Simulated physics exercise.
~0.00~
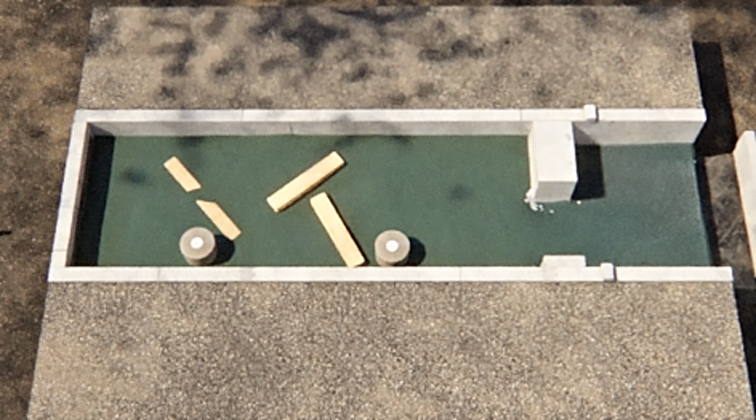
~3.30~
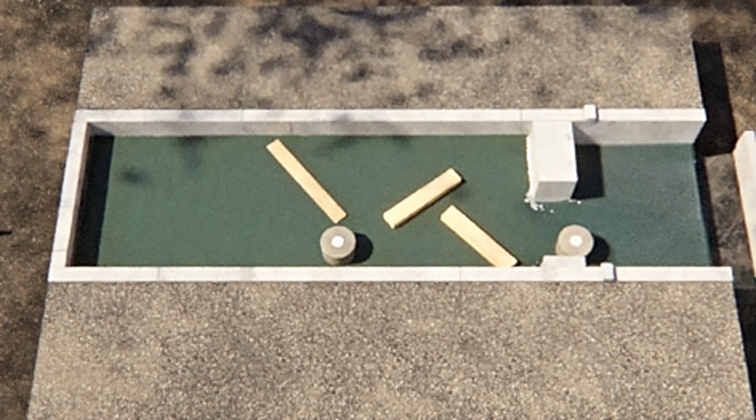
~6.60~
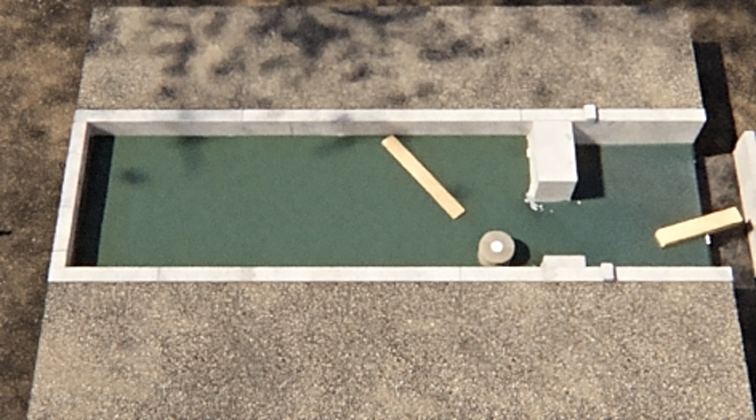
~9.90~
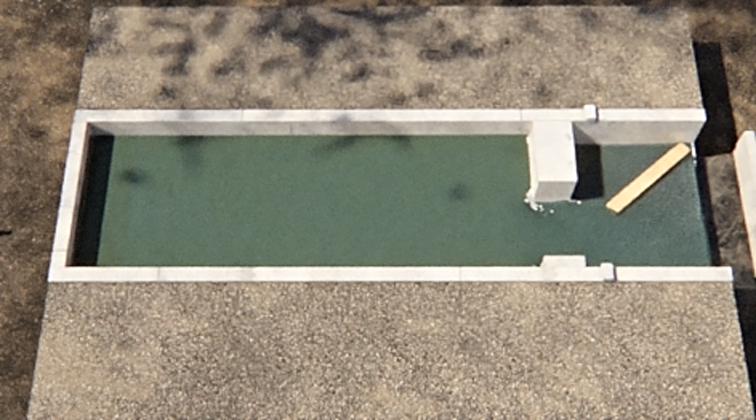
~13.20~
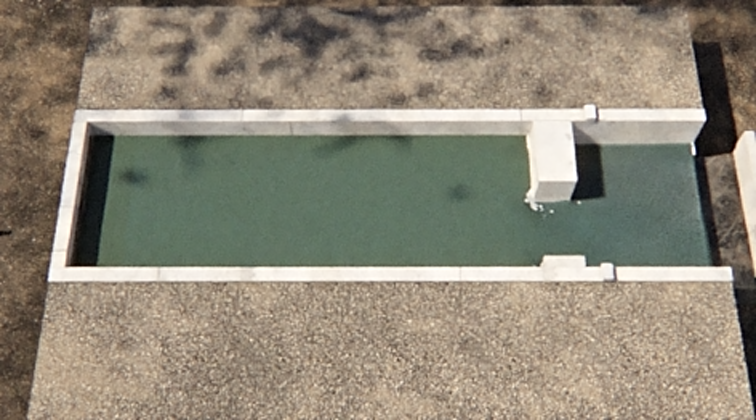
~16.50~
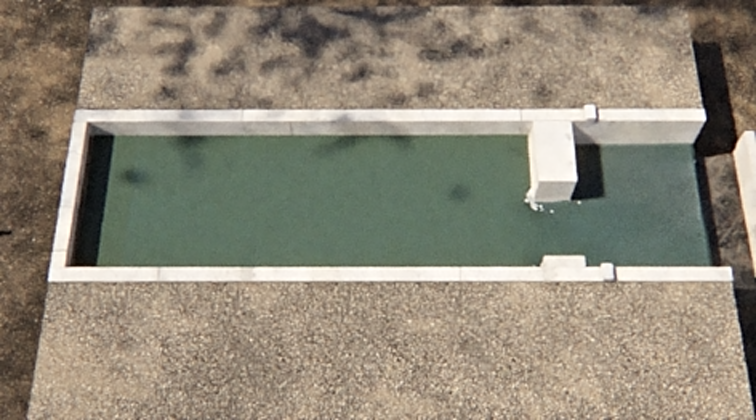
In a walled channel of green water, wooden beams and round tubs drift right until none remain.
